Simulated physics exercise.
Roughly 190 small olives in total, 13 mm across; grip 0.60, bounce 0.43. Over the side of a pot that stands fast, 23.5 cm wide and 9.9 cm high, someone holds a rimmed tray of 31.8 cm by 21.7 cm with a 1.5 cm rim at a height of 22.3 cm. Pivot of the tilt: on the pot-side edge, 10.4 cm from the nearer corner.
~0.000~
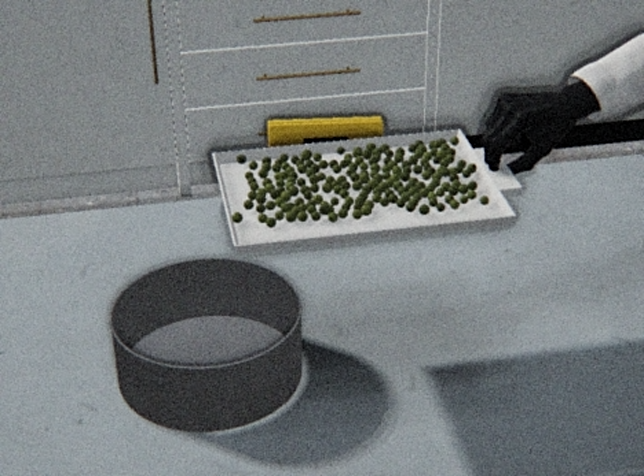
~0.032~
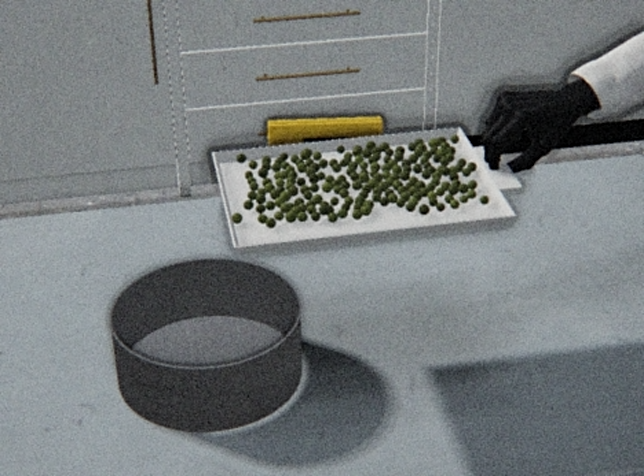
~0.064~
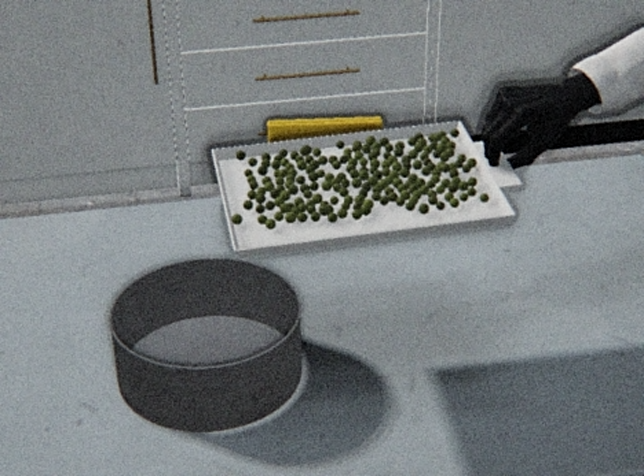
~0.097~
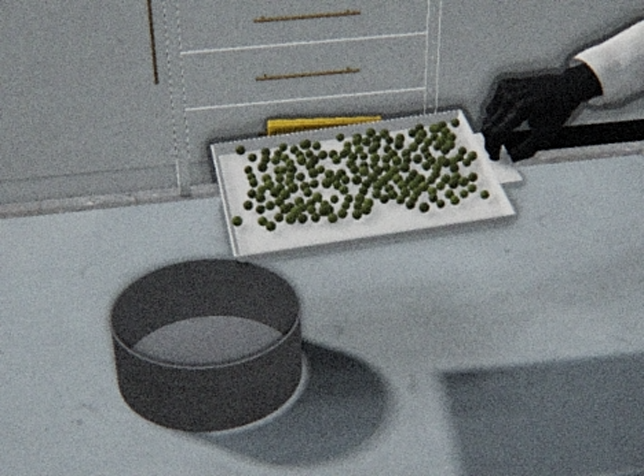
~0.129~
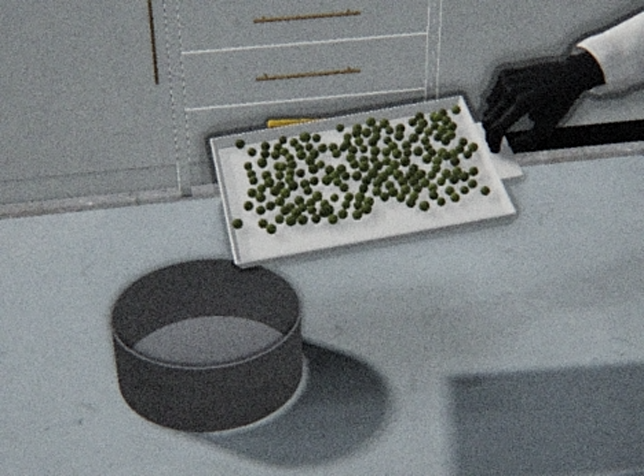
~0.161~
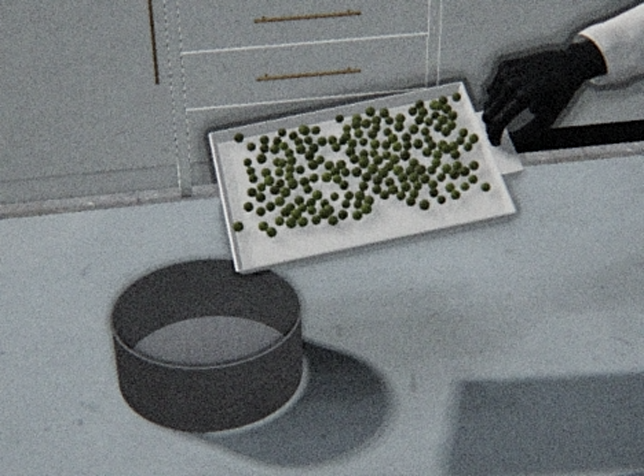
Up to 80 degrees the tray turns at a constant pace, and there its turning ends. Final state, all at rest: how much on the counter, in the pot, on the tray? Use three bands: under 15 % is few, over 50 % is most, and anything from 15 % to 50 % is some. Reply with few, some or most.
Counter: Most, pot: Some, left on the tray: Few.
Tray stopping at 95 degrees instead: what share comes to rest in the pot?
That would give about 40 per cent.
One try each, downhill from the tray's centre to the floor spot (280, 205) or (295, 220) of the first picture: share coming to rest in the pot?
Approximately 80 percent, then 75 percent.
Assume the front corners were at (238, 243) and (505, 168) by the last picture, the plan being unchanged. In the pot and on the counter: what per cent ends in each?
Pot: 75, counter: 25.
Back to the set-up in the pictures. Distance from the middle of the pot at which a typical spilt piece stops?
About 22 centimetres.
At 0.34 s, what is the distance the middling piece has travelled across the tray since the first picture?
I'd say close to 3 centimetres.
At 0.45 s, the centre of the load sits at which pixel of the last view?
Load centre est.: (338, 236) px.
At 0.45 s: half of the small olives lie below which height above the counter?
The halfway mark is near 22 cm.
After 0.34 s, tilt 52 degrees; the tray holds 100 %, the pot 0 %.
After 0.45 s, tilt 73 degrees; the tray holds 95 %, the pot 0 %.
After 0.70 s, tilt 80 degrees; the tray holds 5 %, the pot 35 %.
At rest (1.5 s), counter 60 %, pot 40 %, tray 0 %.
